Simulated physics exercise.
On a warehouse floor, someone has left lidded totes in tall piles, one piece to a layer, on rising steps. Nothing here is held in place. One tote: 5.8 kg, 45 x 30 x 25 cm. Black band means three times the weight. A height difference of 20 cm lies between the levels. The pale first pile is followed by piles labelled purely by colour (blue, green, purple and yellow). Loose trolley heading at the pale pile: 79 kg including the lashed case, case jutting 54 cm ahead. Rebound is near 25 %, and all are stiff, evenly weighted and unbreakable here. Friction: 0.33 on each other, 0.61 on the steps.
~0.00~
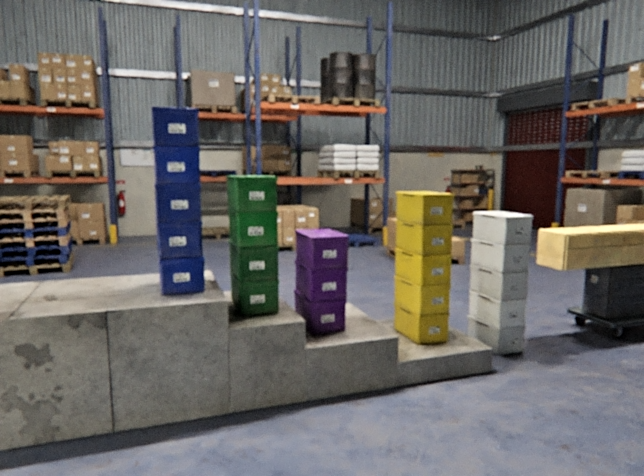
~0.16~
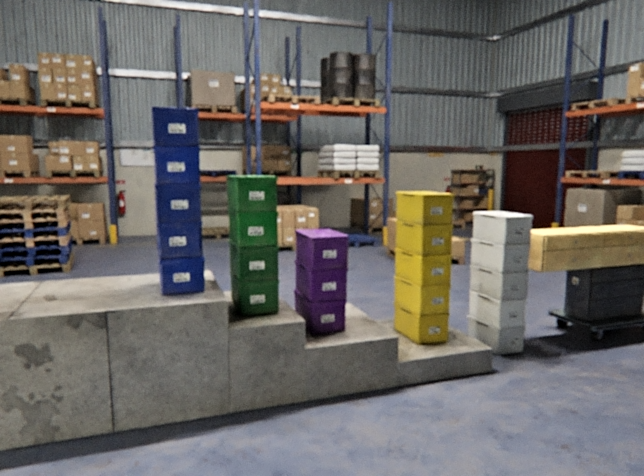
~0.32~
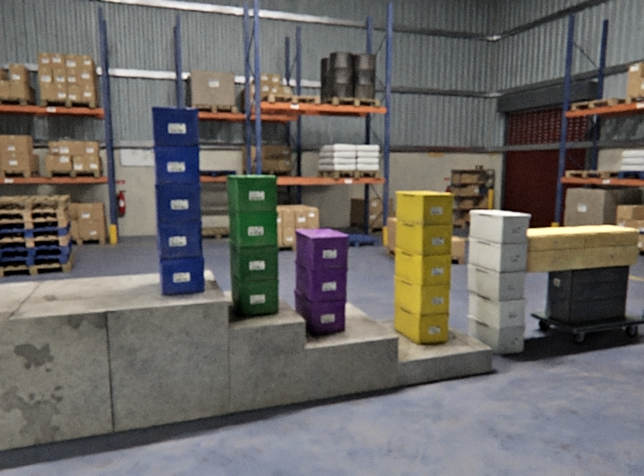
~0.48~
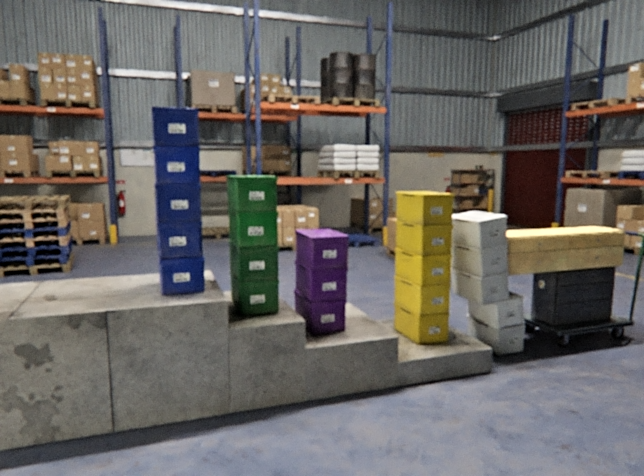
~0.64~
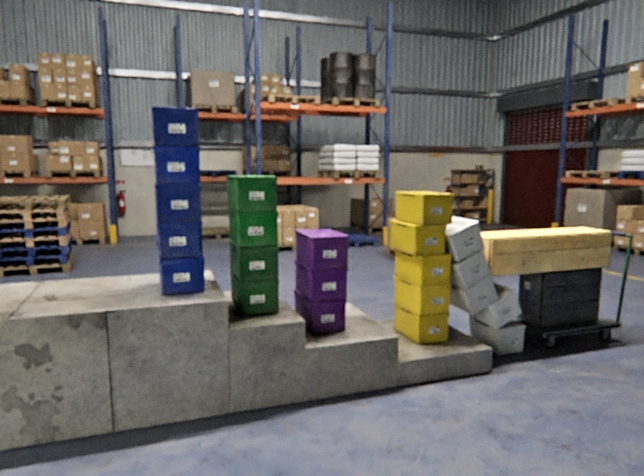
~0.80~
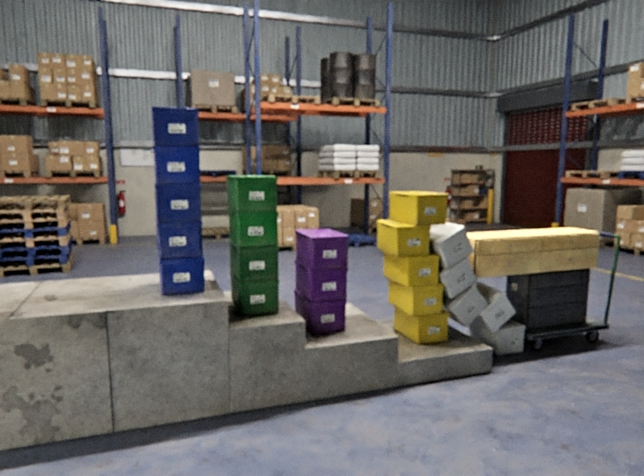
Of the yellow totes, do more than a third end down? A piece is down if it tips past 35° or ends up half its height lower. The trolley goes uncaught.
Yes.
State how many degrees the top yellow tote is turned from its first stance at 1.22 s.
Some 60°.
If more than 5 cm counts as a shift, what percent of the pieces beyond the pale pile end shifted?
Share: 65 in a hundred.
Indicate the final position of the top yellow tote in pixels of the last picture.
Somewhere around pixel (369, 271).
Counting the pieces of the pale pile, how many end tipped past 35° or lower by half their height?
In total, 4 of the pale pieces.
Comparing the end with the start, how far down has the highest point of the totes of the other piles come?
I'd put it at around 0 cm.
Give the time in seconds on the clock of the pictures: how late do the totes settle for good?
I'd put it around 1.5 seconds.
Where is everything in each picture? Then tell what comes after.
In the first frame (each place is the centre of the face we see best), load (572, 245) 45 cm short; top yellow tote (438, 210); top purple tote (331, 253); the others all in place.
In the second frame, load (551, 246) 20 cm short; top yellow tote (438, 210).
In the third frame, load (530, 246) 33 mm in; top yellow tote (438, 210).
In the fourth frame, load (513, 248) 22 cm in, top of the pale pile leaning 8°; top yellow tote (438, 210); the others all in place.
In the fifth frame, load (497, 249) 39 cm in, top of the pale pile leaning 21°; top yellow tote (438, 210); one has shifted.
In the sixth frame, load (483, 250) 54 cm in, top of the pale pile leaning 27°; top yellow tote (433, 210) moved 6 cm; top green tote (258, 195); 4 have shifted.
By 0.98 s, 4 of the pale pile down; none of the 5 yellow totes down (0 of 17 in all colours); top yellow tote tilted 22°.
By 1.22 s, 4 of the pale pile down; 5 of the 5 yellow totes down (5 of 17 in all colours); top yellow tote tilted 64°, 37 cm lower; top purple tote moved 12 cm.
When it is over (1.9 s), 4 of the pale pile down; 5 of the 5 yellow totes down (5 of 17 in all colours); top yellow tote tilted 43°, 52 cm lower; top purple tote tilted 8°. That is 100 per cent. In pixels of the last frame, middles, top yellow tote near (369, 271), top purple tote near (285, 251).
